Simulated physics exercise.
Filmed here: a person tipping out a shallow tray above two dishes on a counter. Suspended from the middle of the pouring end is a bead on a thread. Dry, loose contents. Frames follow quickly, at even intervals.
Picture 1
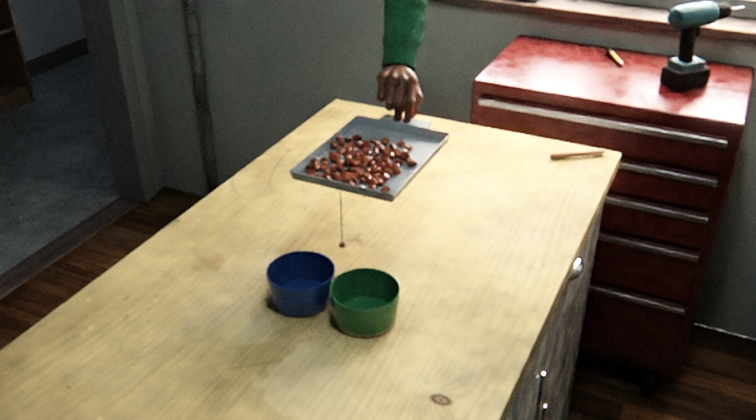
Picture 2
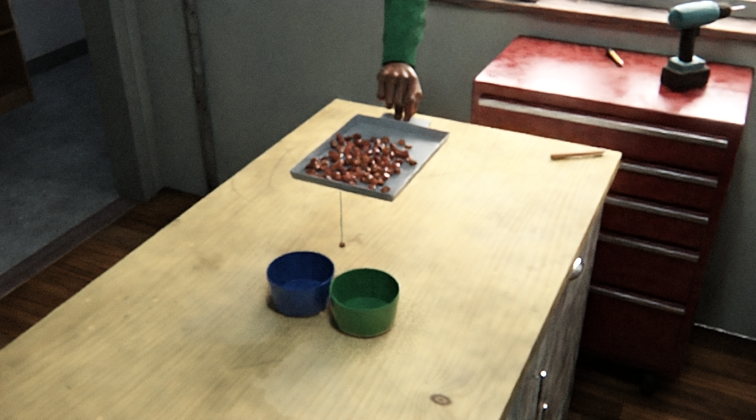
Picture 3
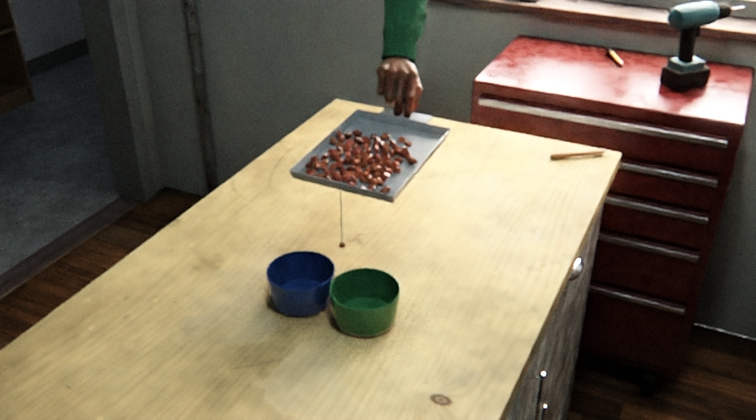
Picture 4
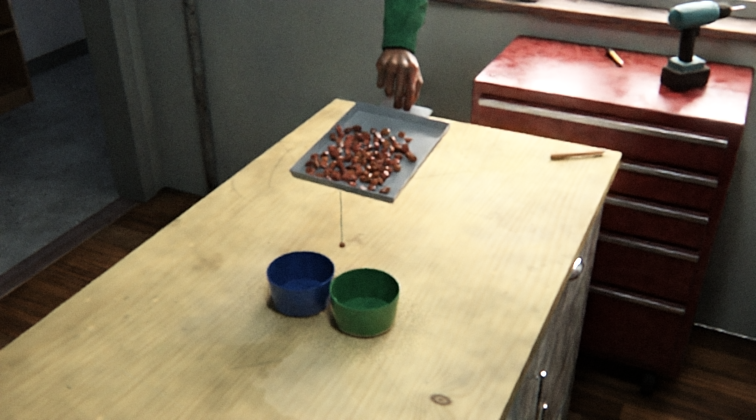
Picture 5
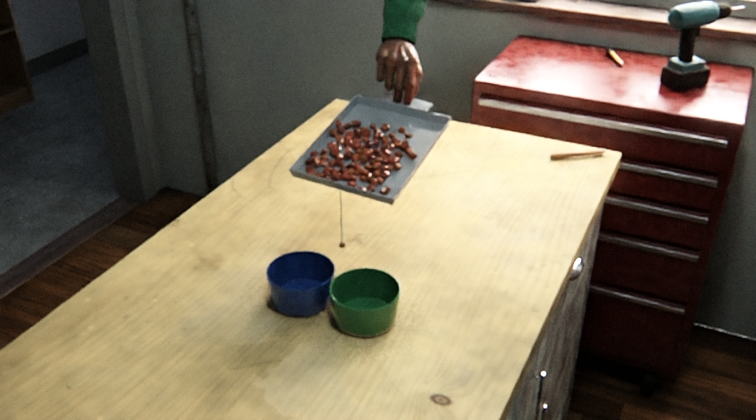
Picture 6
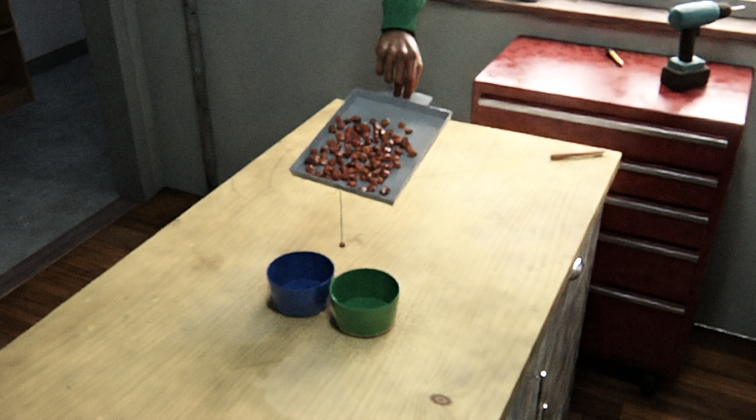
At first, a hand in a green sleeve holds a gray tray of reddish-brown chunks level above a blue dish and a green dish on a wooden counter. Then the hand gradually raises the tray's back end, tilting it slightly, its front right corner lowest, while the chunks shift only slightly.
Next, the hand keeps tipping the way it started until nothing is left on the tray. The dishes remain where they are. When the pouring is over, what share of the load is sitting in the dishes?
The dishes hold more than half of it.
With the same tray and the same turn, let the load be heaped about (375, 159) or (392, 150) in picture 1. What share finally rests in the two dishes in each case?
Around 70 in a hundred the first time, around 60 in a hundred the second.
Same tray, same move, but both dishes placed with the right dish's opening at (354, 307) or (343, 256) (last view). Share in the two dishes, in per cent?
Trial 1 near 0 percent, trial 2 near 20 percent.
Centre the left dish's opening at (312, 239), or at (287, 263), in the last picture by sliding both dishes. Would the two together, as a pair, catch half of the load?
Result - try one, below the halfway mark; try two, past the halfway mark.
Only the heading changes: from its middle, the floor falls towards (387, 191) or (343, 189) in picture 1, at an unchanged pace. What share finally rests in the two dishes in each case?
Lab note: Try one about 20 %, try two about 90 %.
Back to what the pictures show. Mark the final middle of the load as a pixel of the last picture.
Last view, centre at rest - approx. (364, 308).
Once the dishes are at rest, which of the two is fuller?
More winds up in the rightward dish.
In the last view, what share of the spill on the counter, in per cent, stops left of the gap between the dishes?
Close to 10 %.
Soon after the last picture, tray tipped steeply; nearly all on the tray; a small part in the air.
A little later, tray tipped right over; about a quarter on the tray; about a quarter in the right dish; a small part in the left dish; a small part outside both; about a quarter in the air.
Later still, tray tipped past a quarter turn; about half in the right dish; about a quarter in the left dish; about a third outside both.
At rest, tray tipped past a quarter turn; about half in the right dish; about a quarter in the left dish; about a third outside both.
